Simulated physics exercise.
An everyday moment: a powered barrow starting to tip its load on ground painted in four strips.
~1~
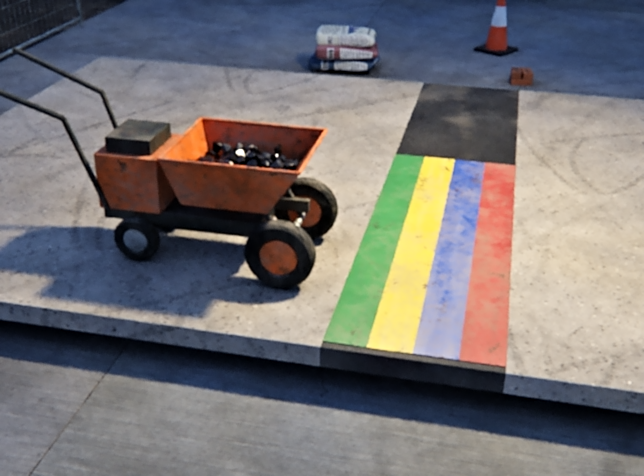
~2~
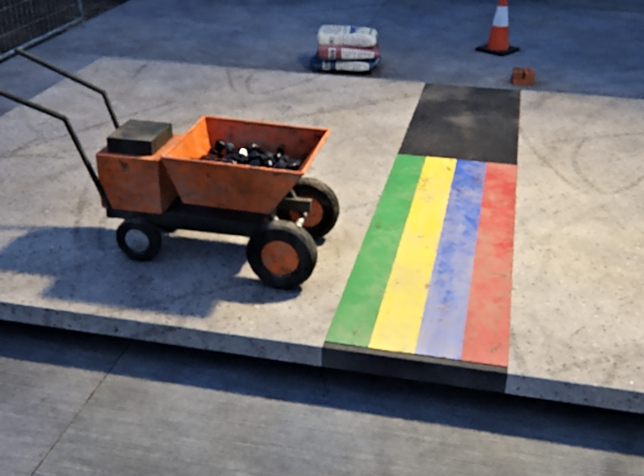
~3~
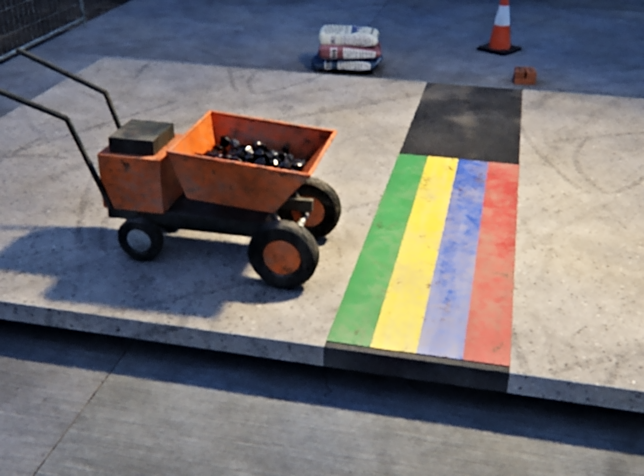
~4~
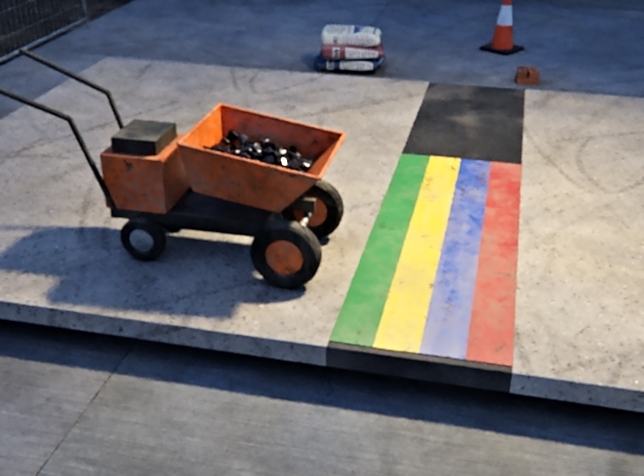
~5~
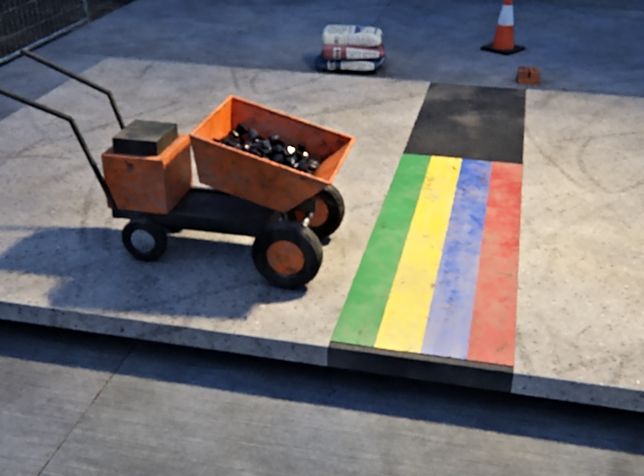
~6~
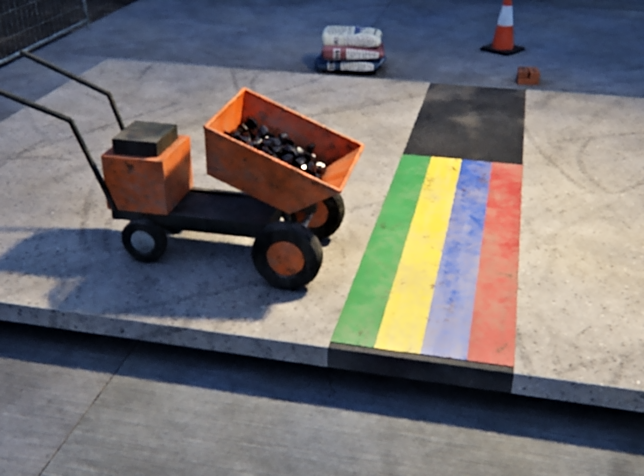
On a pale concrete slab beside green, yellow, blue and red painted strips, an orange powered barrow loaded with black lumps of coal shifts very slightly right, and its skip tilts forward, the back rising and the lip lowering.
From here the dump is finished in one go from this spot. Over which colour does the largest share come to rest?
The yellow one gets the largest share.
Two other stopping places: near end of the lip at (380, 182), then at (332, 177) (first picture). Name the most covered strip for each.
One: The strip in red. Two: That blue strip.
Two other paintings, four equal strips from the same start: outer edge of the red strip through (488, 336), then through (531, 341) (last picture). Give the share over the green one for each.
In turn 10 and 20 in a hundred.
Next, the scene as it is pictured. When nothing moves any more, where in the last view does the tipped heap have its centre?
Around (428, 271).
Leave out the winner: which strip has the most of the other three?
It is blue.
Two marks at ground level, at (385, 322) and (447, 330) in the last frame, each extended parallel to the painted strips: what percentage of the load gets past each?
About 80 and 20 per cent.
Just after the last frame, skip tipped steeply; every one in the skip.
A moment on, skip tipped right over; roughly two thirds in the skip; just a few over the green strip; roughly a quarter over the yellow strip; about a tenth over the blue strip; just a few over the red strip.
Further on, skip tipped right over; about a tenth in the skip; about a tenth over the green strip; roughly half over the yellow strip; roughly a quarter over the blue strip; about a tenth over the red strip; just a few off the paint.
When it is over, skip tipped right over; about a tenth in the skip; about a tenth over the green strip; roughly half over the yellow strip; roughly a quarter over the blue strip; about a tenth over the red strip; just a few off the paint.
